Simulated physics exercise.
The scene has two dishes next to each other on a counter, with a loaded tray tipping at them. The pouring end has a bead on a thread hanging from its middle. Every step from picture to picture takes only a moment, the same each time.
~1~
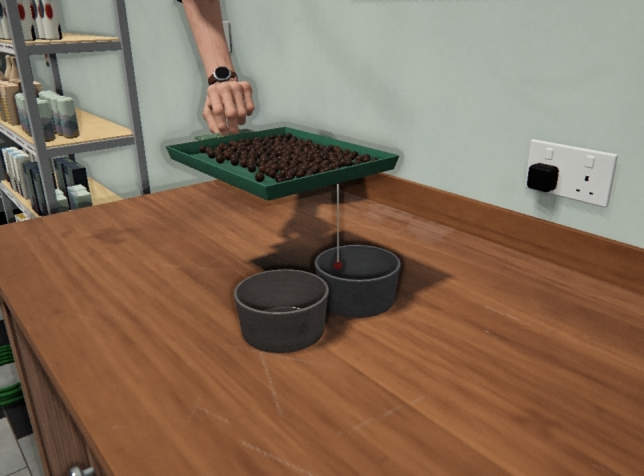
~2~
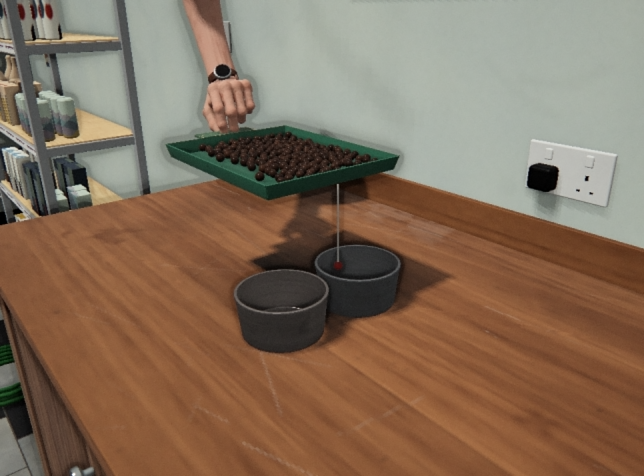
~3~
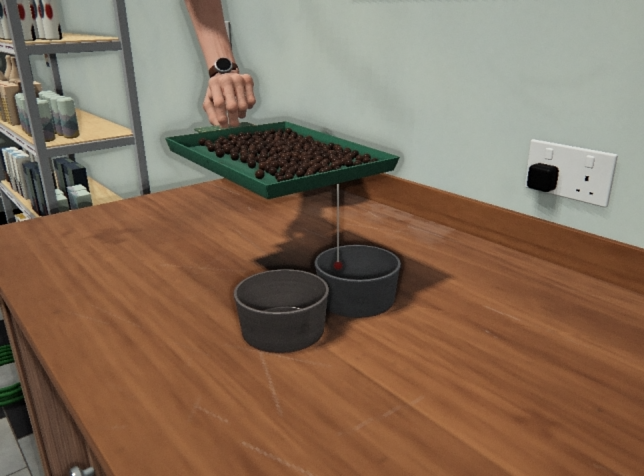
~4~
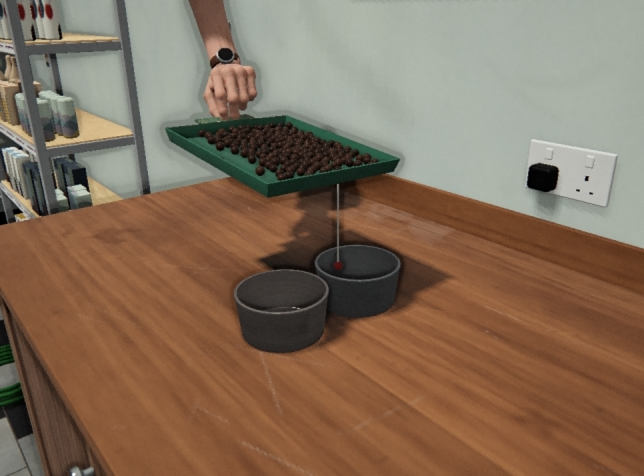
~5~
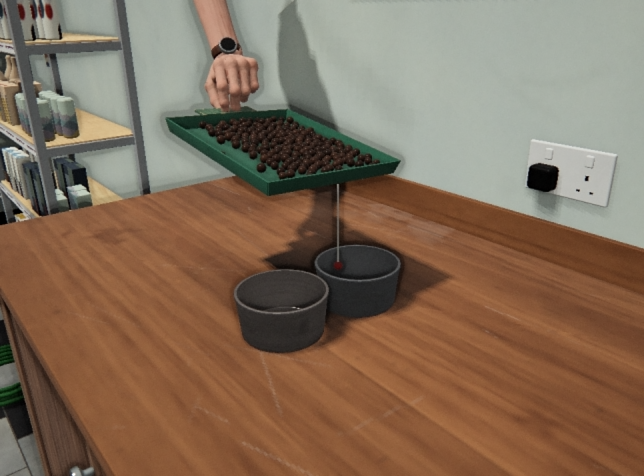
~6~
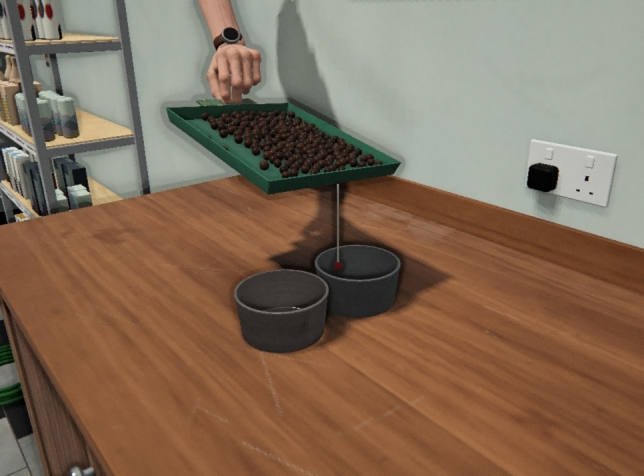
A hand held a green tray of chocolate balls above two dark dishes on a wooden counter, then slowly raised the back of it, and the pouring end dipped slightly toward its right corner.
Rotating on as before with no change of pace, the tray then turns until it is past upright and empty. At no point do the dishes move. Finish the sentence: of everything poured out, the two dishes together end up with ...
They end up with a minority of it.
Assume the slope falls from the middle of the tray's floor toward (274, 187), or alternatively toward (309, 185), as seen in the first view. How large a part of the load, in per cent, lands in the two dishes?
The first try gives close to 60 percent; the next gives 20 percent.
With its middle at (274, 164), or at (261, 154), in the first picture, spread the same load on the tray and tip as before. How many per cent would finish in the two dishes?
Shares in turn: 20 % and 20 %.
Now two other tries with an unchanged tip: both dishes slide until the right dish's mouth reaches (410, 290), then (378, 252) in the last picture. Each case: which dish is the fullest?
Taking the places in turn, it's the right side and then the right side.
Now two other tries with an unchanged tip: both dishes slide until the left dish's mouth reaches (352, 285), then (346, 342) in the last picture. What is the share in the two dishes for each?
Respectively 80 percent and 0 percent.
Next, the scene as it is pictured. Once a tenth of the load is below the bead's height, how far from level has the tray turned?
65° or so.
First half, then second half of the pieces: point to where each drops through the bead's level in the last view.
(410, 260) first, (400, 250) later.
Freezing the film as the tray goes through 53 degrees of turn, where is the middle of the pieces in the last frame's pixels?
In the last view, the load is centred close to (344, 137).
Soon after the last picture, tray tipped steeply; all on the tray.
A little later, tray tipped right over; a small part on the tray; a small part in the right dish; most outside both; a small part in the air.
Later still, tray tipped past a quarter turn; about a quarter in the right dish; most outside both.
By the end, tray tipped past a quarter turn; none in the left dish; about a quarter in the right dish; most outside both.
